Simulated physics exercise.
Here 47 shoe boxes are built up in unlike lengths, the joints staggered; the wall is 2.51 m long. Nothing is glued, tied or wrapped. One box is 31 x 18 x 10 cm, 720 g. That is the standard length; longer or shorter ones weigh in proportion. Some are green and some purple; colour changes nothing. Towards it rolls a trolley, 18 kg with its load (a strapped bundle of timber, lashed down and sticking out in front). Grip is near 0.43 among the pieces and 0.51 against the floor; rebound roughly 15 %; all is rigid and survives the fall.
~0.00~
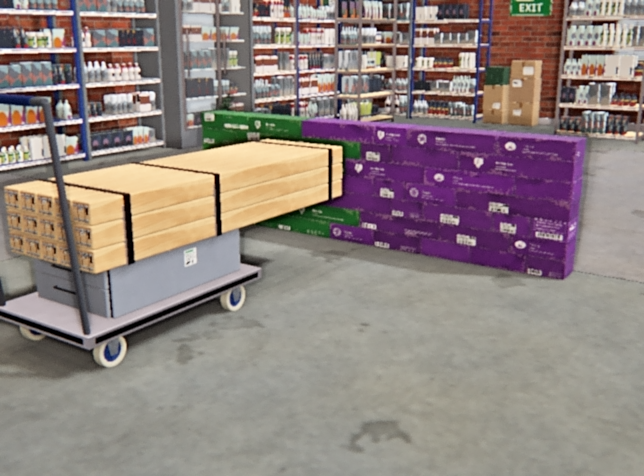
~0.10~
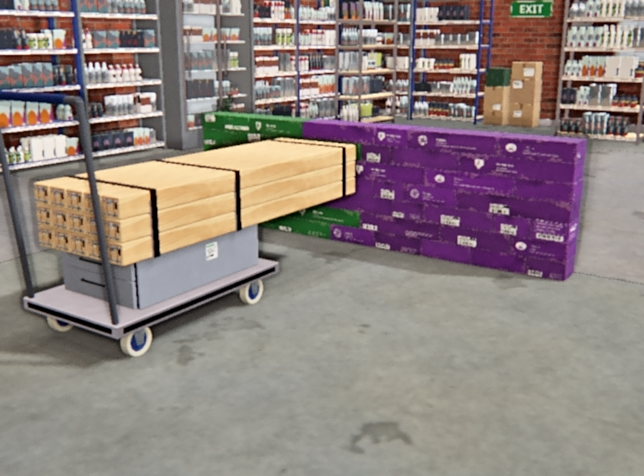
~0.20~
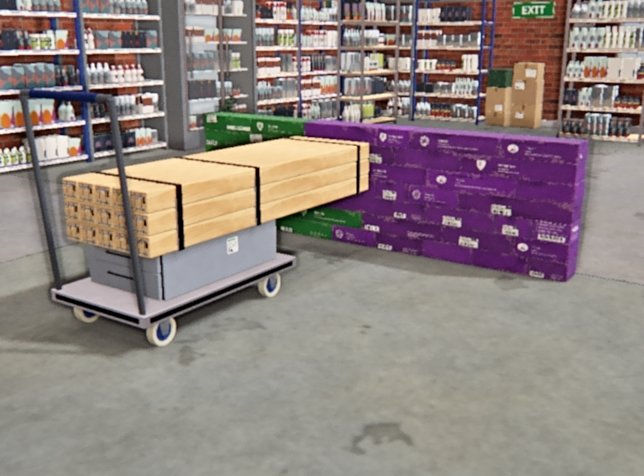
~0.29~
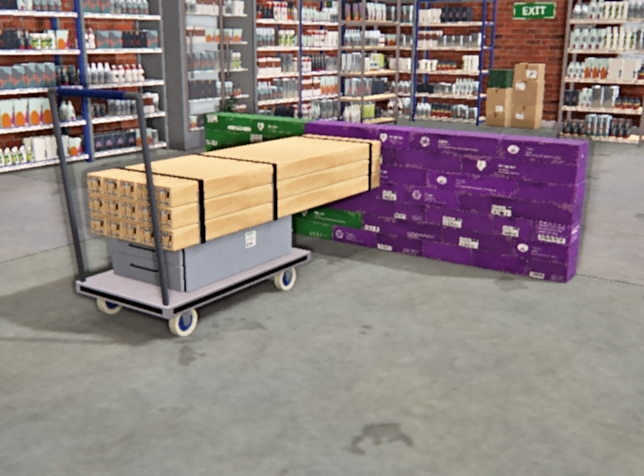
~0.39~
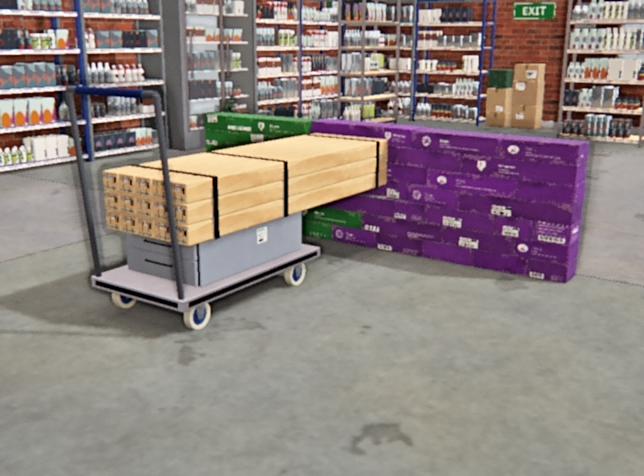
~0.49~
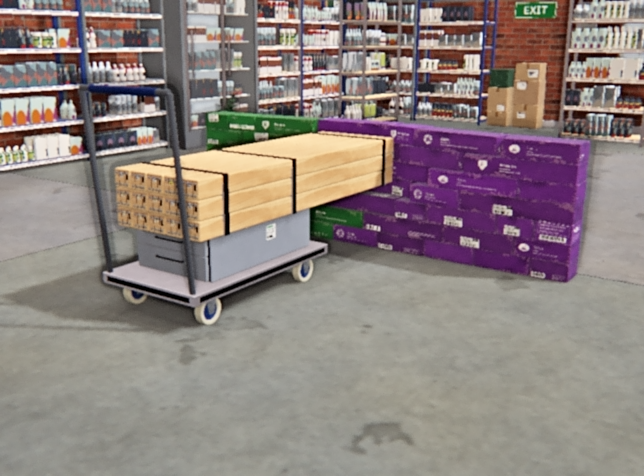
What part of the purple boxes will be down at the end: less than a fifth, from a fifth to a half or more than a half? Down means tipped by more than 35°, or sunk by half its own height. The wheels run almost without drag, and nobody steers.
It comes to between a fifth and a half.
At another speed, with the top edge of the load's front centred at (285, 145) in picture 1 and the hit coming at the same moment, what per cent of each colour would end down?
In that case green 40, purple 30 per cent.
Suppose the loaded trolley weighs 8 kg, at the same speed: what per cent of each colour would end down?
Then green 0, purple 0 per cent.
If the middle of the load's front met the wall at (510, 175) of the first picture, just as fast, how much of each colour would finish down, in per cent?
In that case green 0, purple 30 per cent.
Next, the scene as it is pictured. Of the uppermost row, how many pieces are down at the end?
The count is 5.
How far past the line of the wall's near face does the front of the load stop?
Some 50 cm beyond.
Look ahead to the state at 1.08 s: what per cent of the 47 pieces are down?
At that moment 35 per cent.
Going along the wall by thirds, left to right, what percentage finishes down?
In per cent: Left 30, middle 60, right 10.
After 0.78 s, load 23 cm past the wall's line, still rolling; 5 of the 27 purple boxes down (7 of 47 in all colours); top purple box 35° from how it stood, 7 cm lower.
After 1.08 s, load 31 cm past the wall's line, still rolling; 9 of the 27 purple boxes down (16 of 47 in all colours); top purple box on its side.
In the end (2.6 s), load 48 cm past the wall's line, stopped; 9 of the 27 purple boxes down (16 of 47 in all colours); top purple box upside down; top green box unmoved. That is 33 per cent. From the last view, middles, top purple box near (514, 216), top green box near (225, 121).
